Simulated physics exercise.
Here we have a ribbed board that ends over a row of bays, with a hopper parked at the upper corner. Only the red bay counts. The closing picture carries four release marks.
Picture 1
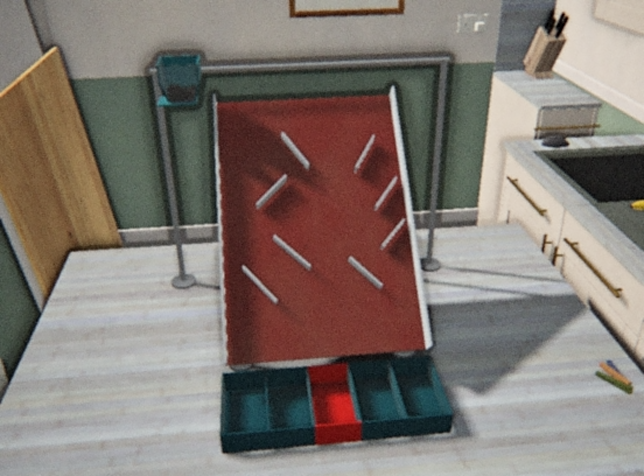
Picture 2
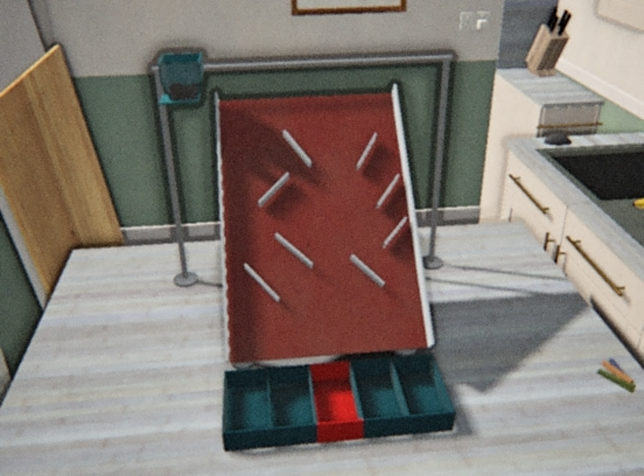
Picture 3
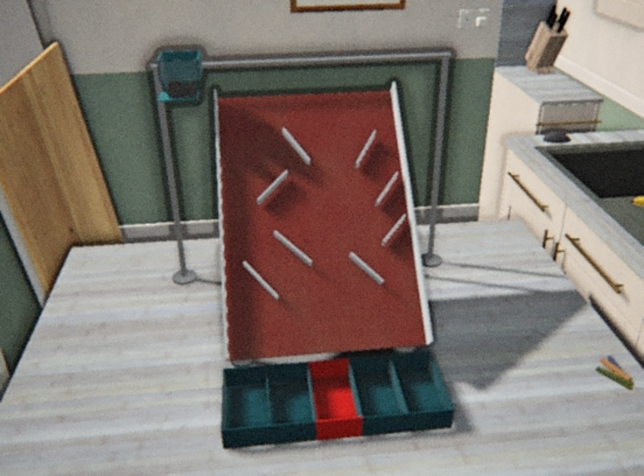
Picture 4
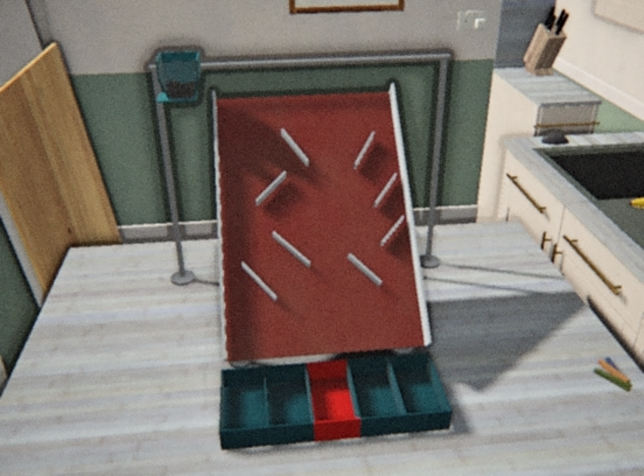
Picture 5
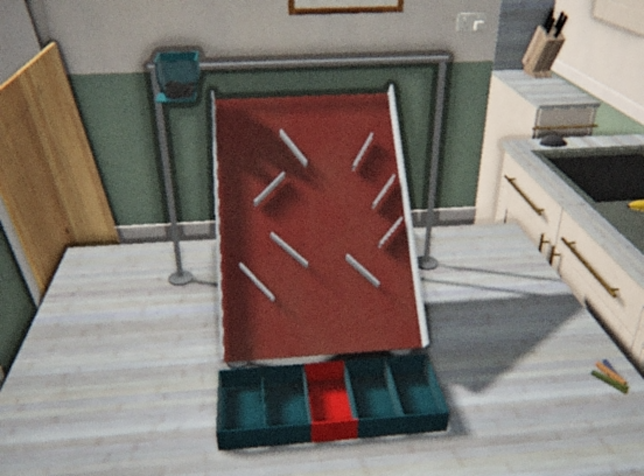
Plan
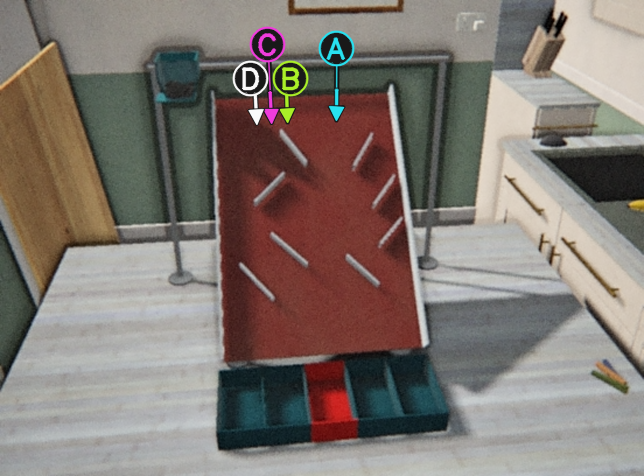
In a kitchen, a ribbed red board stands still above bays, a hopper upper left.
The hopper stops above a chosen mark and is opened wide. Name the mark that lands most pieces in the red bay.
Choose A.
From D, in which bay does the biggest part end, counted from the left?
The first from the left.
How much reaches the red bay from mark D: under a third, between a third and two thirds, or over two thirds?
It is under a third.
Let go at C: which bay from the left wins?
It is the first one.
On the marked copy, mark A meets the board at (336, 115); mark B meets the board at (287, 117); mark C meets the board at (271, 118); mark D meets the board at (256, 119).
For mark A, about two thirds in the red bay, about a third in other bays.
For mark B, a small part in the red bay, most in other bays.
For mark C, a small part in the red bay, nearly all in other bays.
For mark D, a small part in the red bay, most in other bays.
